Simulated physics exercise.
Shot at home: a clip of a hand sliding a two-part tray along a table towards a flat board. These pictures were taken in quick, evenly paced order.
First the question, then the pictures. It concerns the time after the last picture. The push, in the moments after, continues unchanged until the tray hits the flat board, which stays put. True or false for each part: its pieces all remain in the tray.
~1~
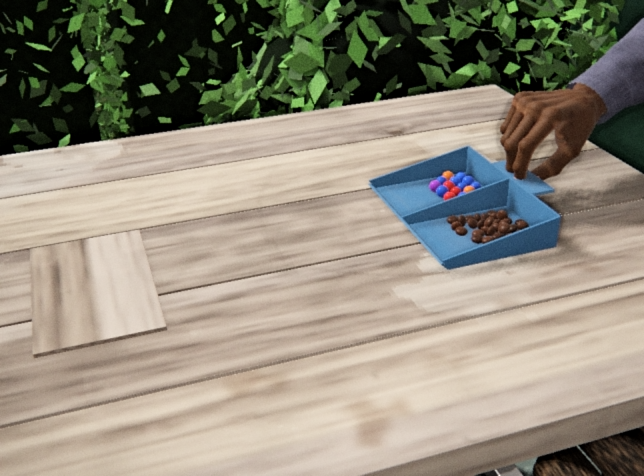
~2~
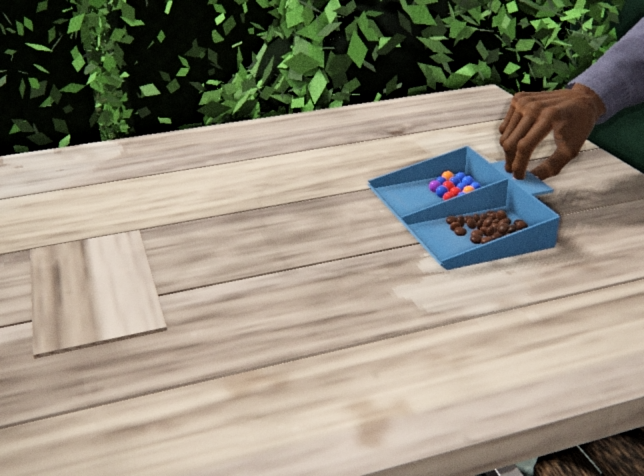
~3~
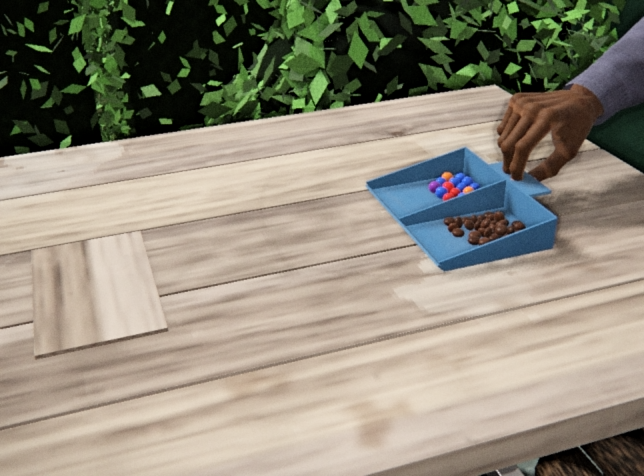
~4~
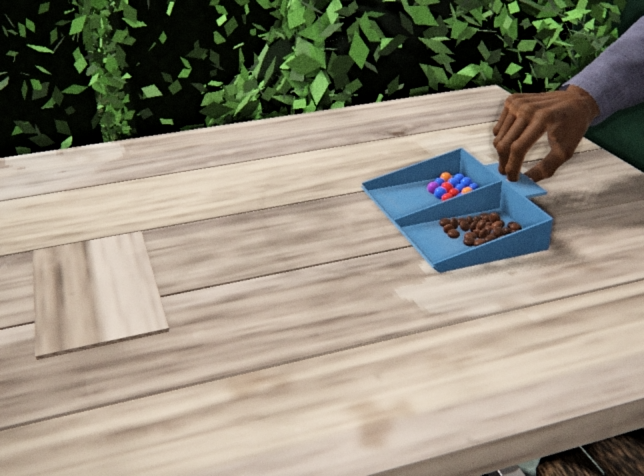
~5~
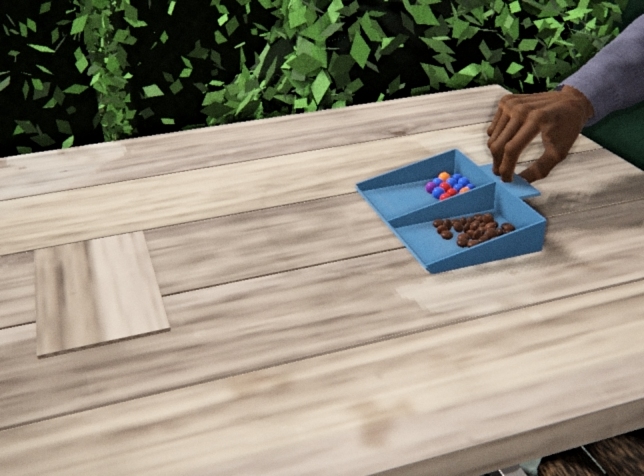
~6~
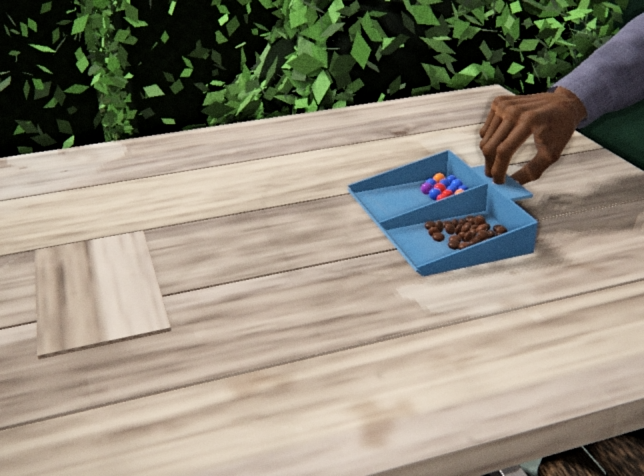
Front batch - true; back batch - true.
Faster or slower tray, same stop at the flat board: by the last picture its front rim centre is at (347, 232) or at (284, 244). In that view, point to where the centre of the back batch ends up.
About (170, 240), then about (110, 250).
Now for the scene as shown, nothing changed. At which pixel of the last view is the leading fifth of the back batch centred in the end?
Centre near (161, 235) px.
Then, 0.59 s past the last view, tray still sliding, front rim near (275, 245); front batch all inside; back batch all inside.
Then, 1.27 s past the last view, tray stopped at the flat board; front batch all inside; back batch all inside.
Then, 1.48 s past the last view, tray stopped at the flat board; front batch all inside; back batch all inside, moved towards the front rim.
Finally, tray stopped at the flat board; front batch all inside; back batch all inside, moved towards the front rim.
